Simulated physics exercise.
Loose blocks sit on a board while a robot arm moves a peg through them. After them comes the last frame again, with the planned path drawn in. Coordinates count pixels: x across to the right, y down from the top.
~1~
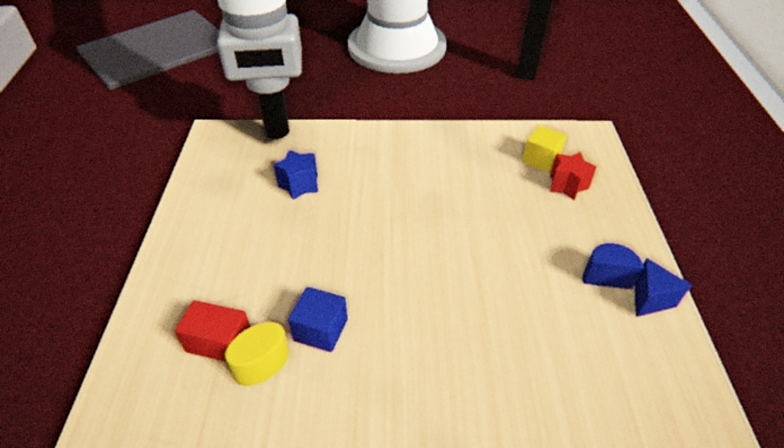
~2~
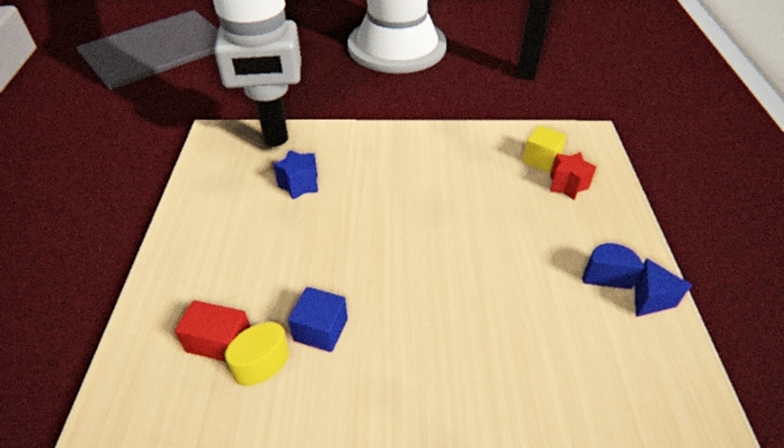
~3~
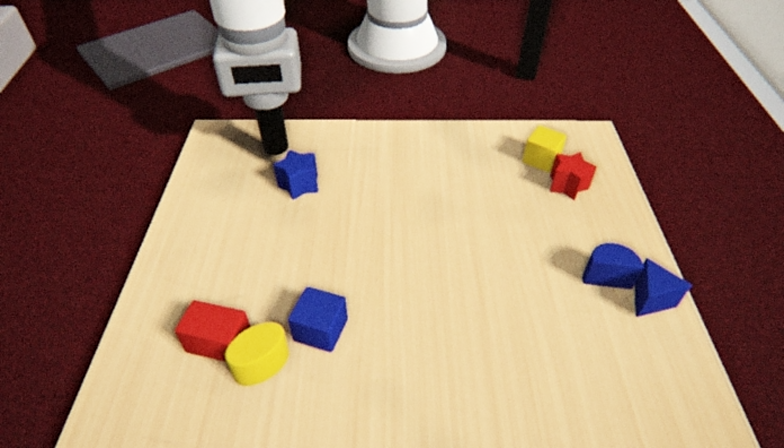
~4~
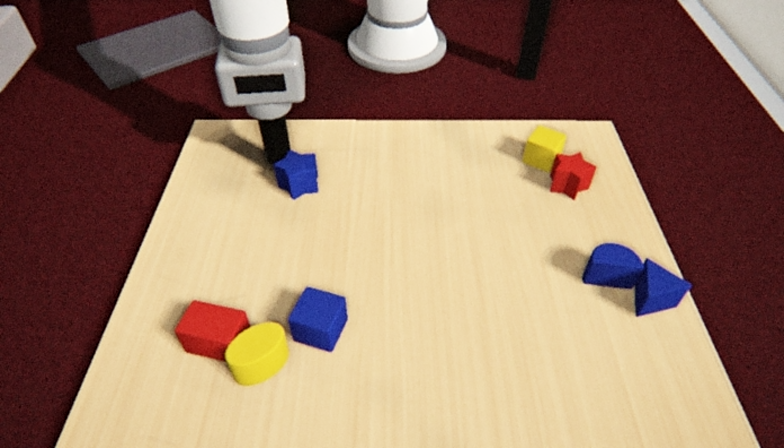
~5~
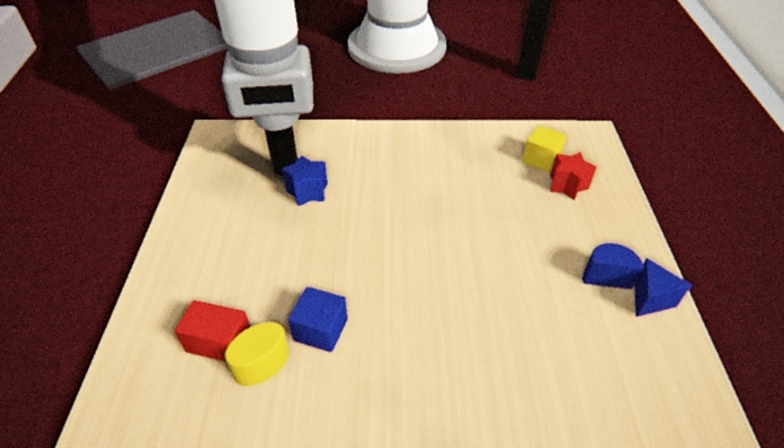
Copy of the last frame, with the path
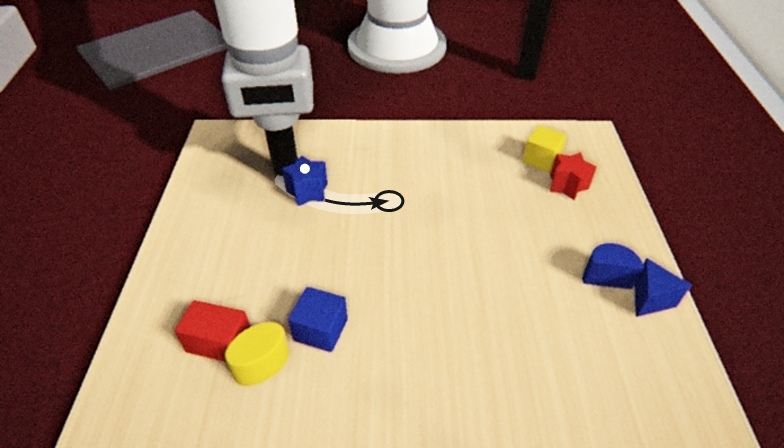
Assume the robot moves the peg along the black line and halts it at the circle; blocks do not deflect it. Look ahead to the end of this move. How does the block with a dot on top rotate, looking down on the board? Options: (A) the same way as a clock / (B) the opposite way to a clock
A: The same way as a clock.
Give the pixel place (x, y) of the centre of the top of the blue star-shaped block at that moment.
It should be at about (381, 201).
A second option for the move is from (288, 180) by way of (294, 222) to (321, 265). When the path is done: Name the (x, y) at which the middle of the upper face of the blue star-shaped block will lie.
Final place: (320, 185).
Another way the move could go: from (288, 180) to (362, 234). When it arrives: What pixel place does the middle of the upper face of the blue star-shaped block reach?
For the centre of its top, I'd go with (387, 225).
The line goes from (288, 180) through (314, 196) and (350, 204) to (389, 201); the dot is on the blue star-shaped block.
On the path given first. One third of the way, peg at (313, 185); blue star-shaped block at (334, 186).
Two thirds of the way, peg at (350, 192); blue star-shaped block at (367, 198), turned 15° clockwise.
At the end, peg at (389, 189); blue star-shaped block at (381, 201), turned 50° clockwise.
